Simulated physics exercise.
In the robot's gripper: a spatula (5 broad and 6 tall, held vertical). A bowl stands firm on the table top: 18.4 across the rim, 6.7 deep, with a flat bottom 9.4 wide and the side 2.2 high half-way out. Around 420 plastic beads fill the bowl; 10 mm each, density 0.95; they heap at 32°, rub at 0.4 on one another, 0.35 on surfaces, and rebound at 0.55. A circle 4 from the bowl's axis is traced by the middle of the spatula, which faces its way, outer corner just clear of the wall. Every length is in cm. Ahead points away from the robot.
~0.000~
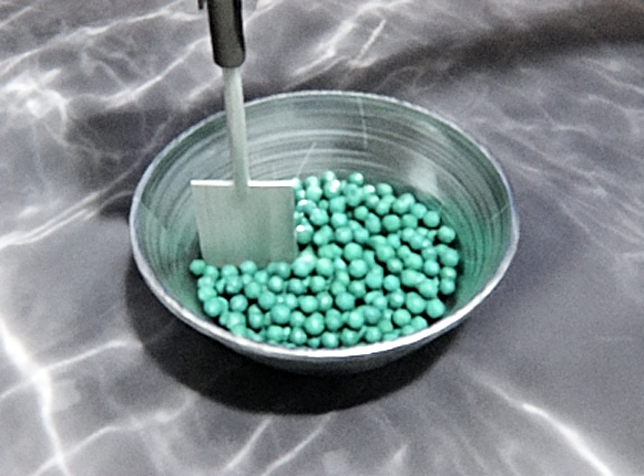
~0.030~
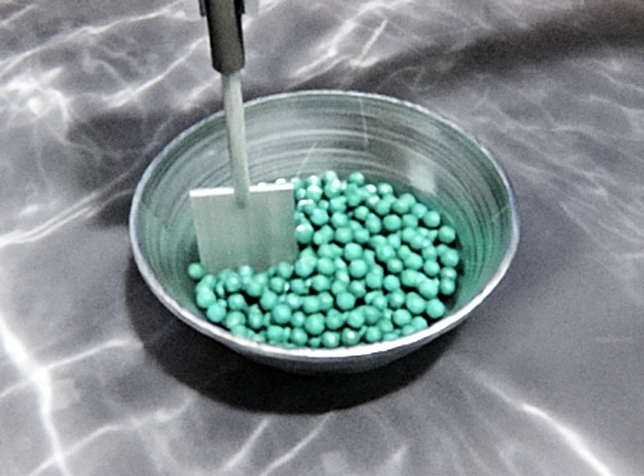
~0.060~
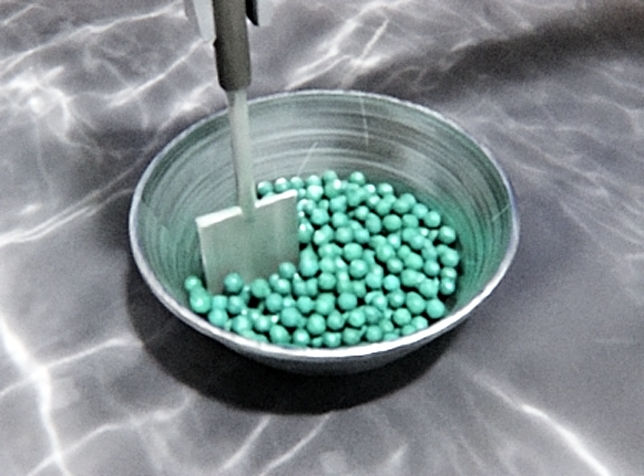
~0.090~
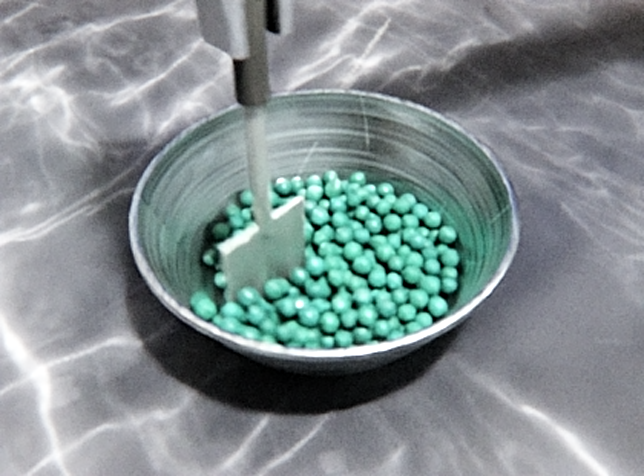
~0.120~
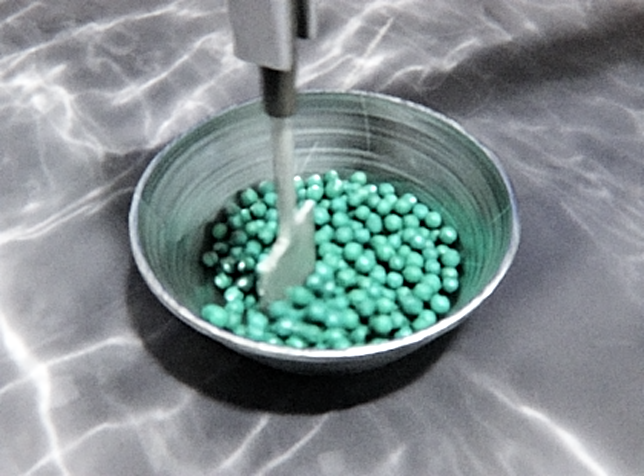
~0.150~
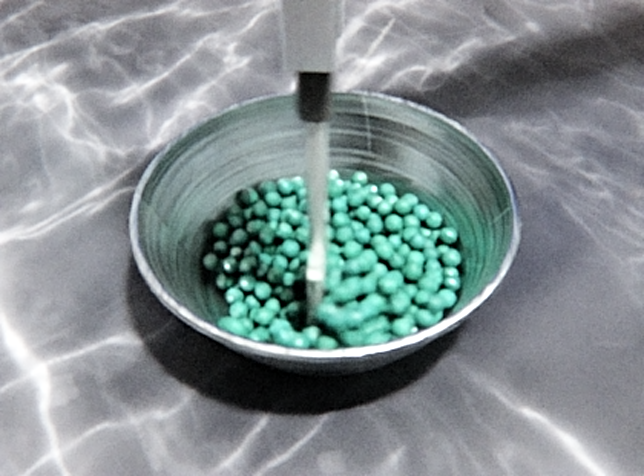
A gripper's flat spatula sweeps from left to near side through green beads, turning edge-on.
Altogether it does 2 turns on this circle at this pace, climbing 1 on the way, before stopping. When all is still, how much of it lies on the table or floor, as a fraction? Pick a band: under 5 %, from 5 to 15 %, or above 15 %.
From 5 to 15 %.
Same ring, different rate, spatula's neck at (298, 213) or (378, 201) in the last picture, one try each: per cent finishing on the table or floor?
Some 5 and 25 per cent.
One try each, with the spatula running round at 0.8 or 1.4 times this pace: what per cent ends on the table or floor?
First try close to 0, second close to 25, in per cent.
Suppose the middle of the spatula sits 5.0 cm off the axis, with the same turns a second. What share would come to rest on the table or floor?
It would be close to 0 per cent then.
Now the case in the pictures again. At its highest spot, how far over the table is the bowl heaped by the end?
Around 5.5 cm above the table.
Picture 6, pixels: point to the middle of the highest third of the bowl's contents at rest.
The centre is near pixel (270, 235).
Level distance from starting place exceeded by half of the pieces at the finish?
Roughly 8 cm.
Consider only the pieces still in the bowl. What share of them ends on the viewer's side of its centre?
I'd say around 50 per cent.
By 0.51 s, 336° round, highest piece 8 above the table; 397 in the bowl, 14 on the table or floor, 5 in flight or on the tool.
By 0.87 s, 223° round, highest piece 8 above the table; 380 in the bowl, 30 on the table or floor, 6 in flight or on the tool.
By 1.25 s, 0° round, highest piece 6 above the table; 377 in the bowl, 39 on the table or floor.
By 1.95 s, 0° round, highest piece 5 above the table; 377 in the bowl, 39 on the table or floor.
Final count, 377 in the bowl, 39 on the table or floor. That is 9 % on the table or floor.
